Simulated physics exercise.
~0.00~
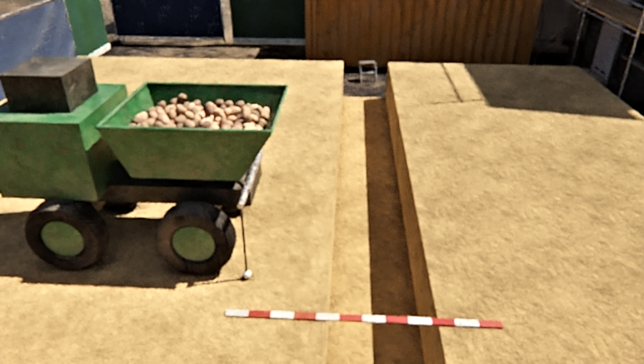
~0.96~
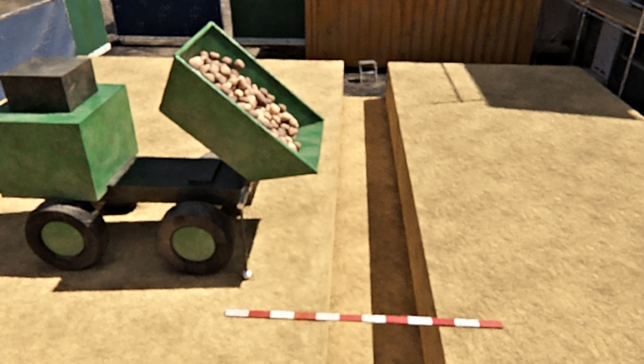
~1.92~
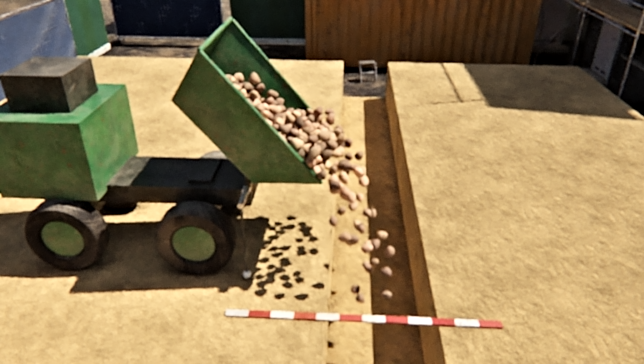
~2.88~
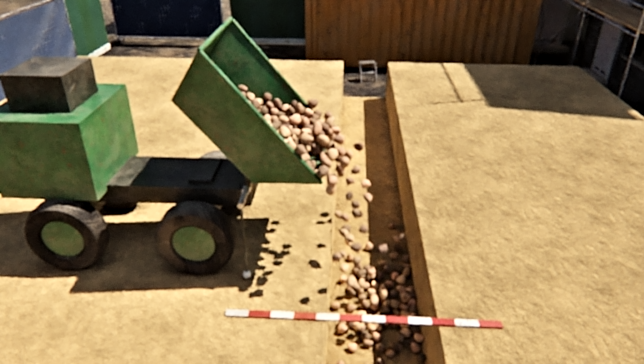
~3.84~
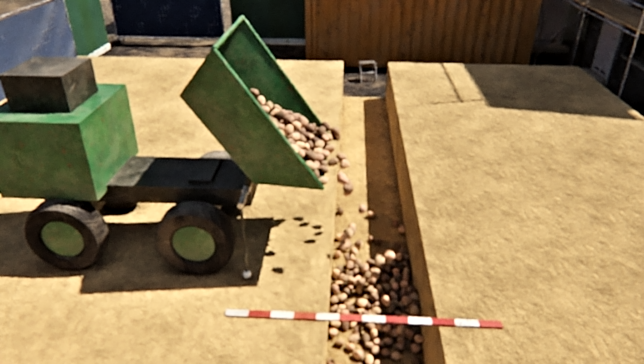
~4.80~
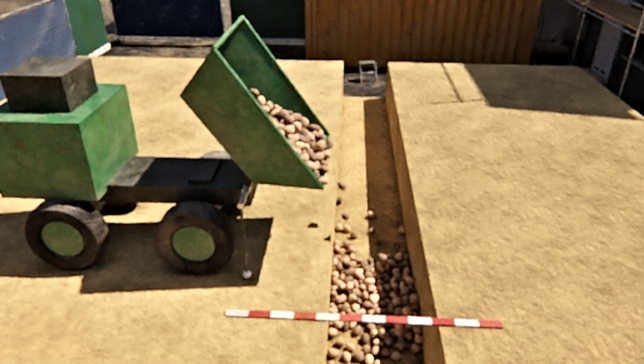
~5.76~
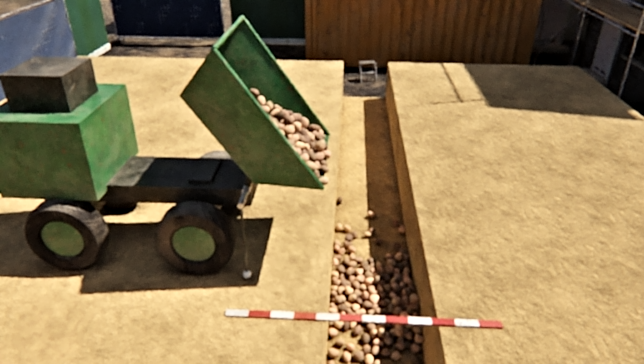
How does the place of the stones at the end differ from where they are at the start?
At the start all the stones lie in the level green skip on the left. At the end they are divided, with a heap lower down and further right in the trench and the rest still in the tilted skip.
